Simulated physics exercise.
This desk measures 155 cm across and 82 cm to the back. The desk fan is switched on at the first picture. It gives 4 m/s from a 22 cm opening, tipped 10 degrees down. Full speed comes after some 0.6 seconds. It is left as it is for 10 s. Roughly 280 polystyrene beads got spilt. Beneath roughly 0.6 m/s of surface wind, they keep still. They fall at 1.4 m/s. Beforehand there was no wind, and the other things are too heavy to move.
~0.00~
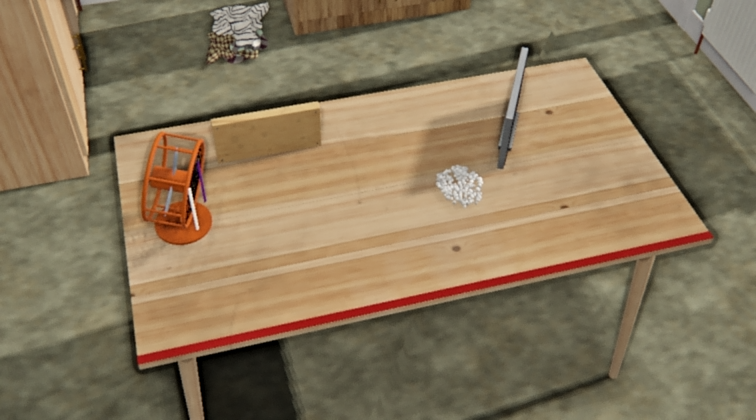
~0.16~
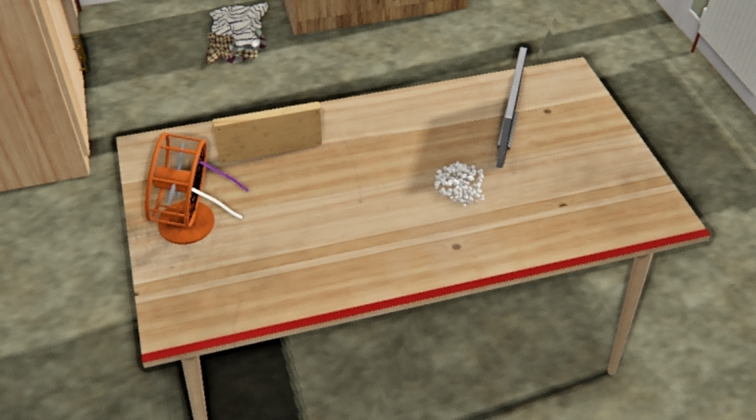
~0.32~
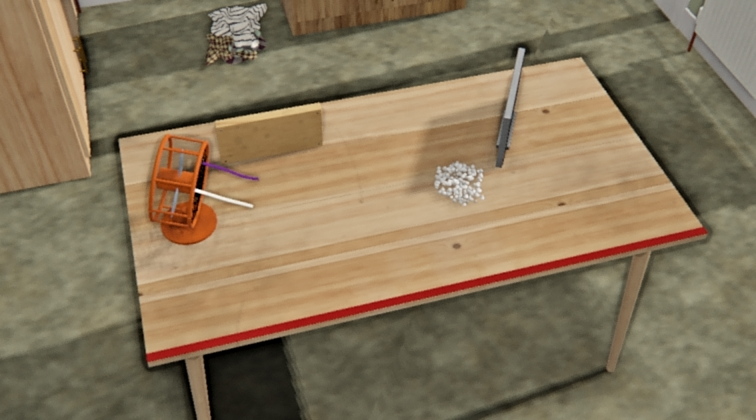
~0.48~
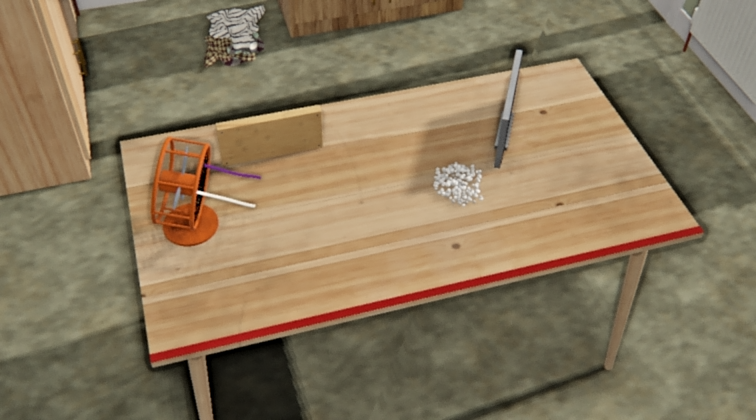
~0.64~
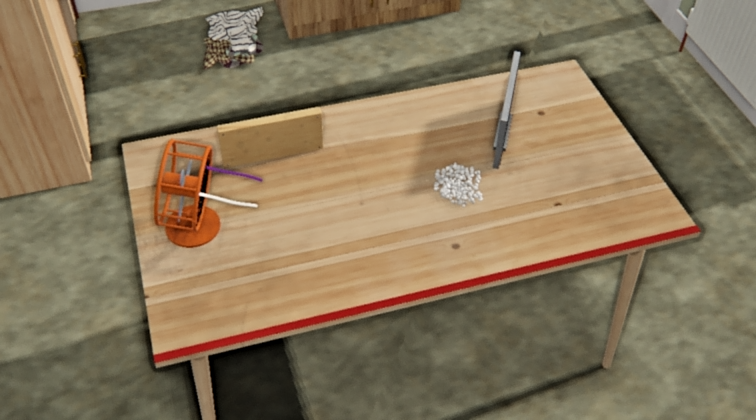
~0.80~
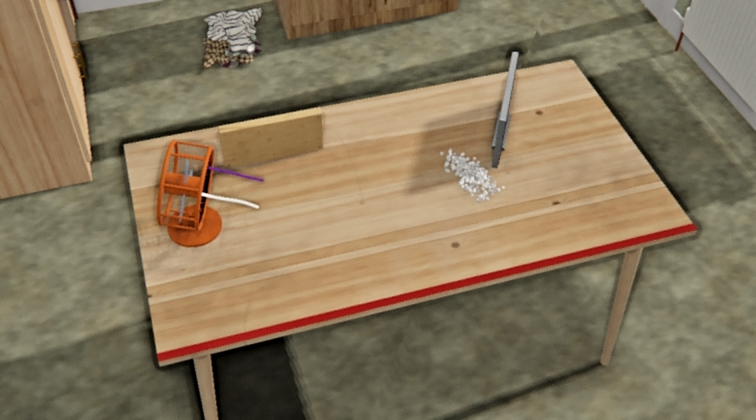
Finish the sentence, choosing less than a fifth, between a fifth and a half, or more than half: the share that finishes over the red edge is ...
The share that finishes over the red edge is less than a fifth.
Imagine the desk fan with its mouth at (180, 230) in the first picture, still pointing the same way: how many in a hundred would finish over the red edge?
0 %.
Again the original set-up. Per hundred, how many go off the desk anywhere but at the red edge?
My best guess is roughly 70 %.
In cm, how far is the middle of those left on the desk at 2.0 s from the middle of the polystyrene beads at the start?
About 40 cm.
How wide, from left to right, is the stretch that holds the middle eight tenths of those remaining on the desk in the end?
Spread, left to right: Approx. 20 cm.
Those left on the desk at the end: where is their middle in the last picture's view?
Look near pixel (568, 130) of the last view.
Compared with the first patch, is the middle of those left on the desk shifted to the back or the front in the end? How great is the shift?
So it moved toward the rear end, something like 15 centimetres.
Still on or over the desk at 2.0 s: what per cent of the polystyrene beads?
Reading: About 40 %.
After 2.0 s the count stands so, 0 % are over the red edge; the middle of those still in play is near (556, 131).
After 3.2 s the count stands so, 0 % are over the red edge; the middle of those still in play is near (564, 130).
After 5.5 s the count stands so, 0 % are over the red edge; the middle of those still in play is near (568, 130).
After 10.0 s, at the end, 0 % are over the red edge; the middle of those still in play is near (568, 130).
